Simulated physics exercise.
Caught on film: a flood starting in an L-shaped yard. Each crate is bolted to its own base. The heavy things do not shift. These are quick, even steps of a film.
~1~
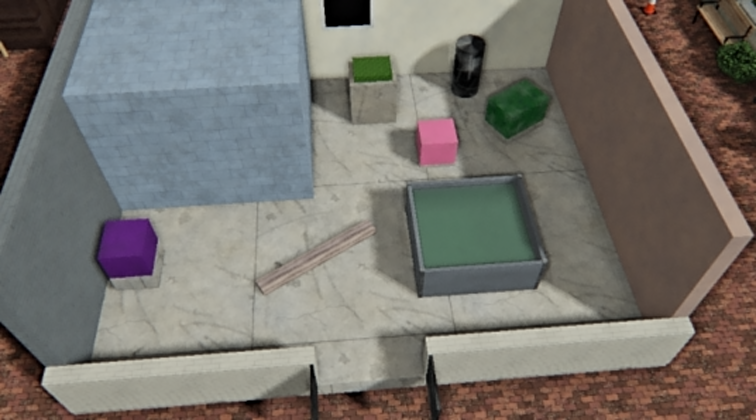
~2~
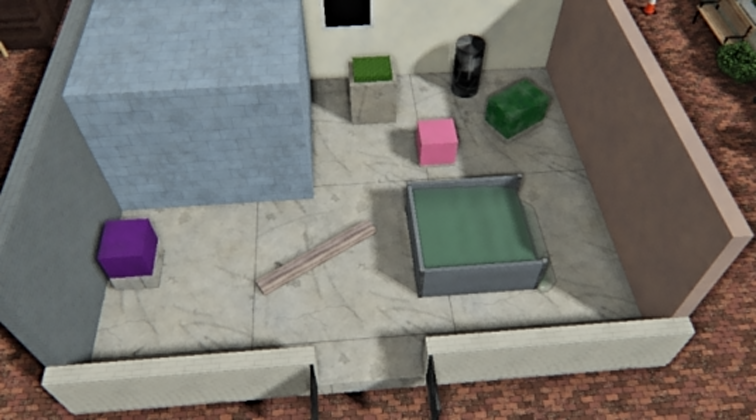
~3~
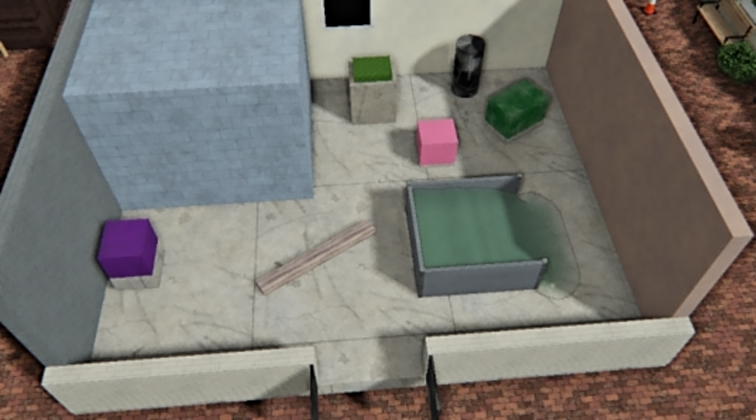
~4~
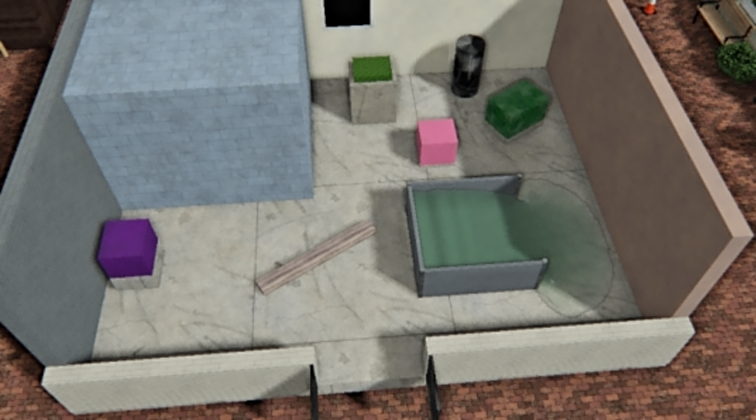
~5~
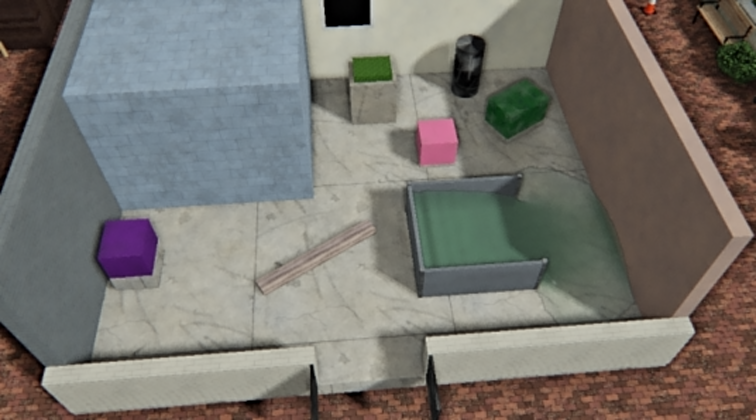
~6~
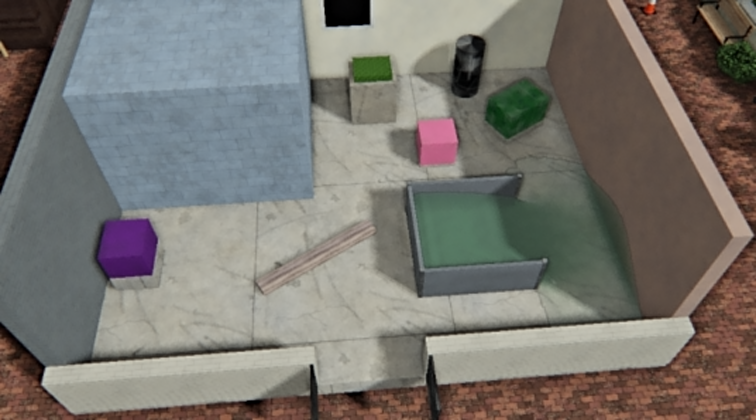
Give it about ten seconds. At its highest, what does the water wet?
The purple crate keeps dry; the green crate is soaked; the pink crate is soaked.
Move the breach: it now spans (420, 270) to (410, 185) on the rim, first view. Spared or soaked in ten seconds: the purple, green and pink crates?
My reading: Purple takes water, green stays dry, pink is topped.
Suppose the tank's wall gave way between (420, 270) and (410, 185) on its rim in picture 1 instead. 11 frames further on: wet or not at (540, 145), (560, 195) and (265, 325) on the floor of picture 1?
In turn: Not flooded, dry, flooded.
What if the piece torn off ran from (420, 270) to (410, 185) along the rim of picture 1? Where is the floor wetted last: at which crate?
Last comes the green one.
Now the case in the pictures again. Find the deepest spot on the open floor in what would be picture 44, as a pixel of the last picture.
Around (117, 360).
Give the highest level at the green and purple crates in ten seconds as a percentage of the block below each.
In turn 190 and 30 per cent.
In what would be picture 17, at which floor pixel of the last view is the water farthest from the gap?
At about (546, 72).
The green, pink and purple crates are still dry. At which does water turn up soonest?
It is the green one.
A moment on, water covers 15 % of the floor; the purple crate not reached, the green crate water round its plinth, the pink crate not reached.
Next, water covers 25 % of the floor; the purple crate not reached, the green crate water round its plinth, the pink crate not reached.
Then, water covers 50 % of the floor; the purple crate not reached, the green crate water round its plinth, the pink crate water round its plinth.
Later, water covers 80 % of the floor; the purple crate water round its plinth, the green crate water round its plinth, the pink crate water round its plinth.
In the end, water covers 95 % of the floor; the purple crate stayed above the water, the green crate was topped, the pink crate was topped.
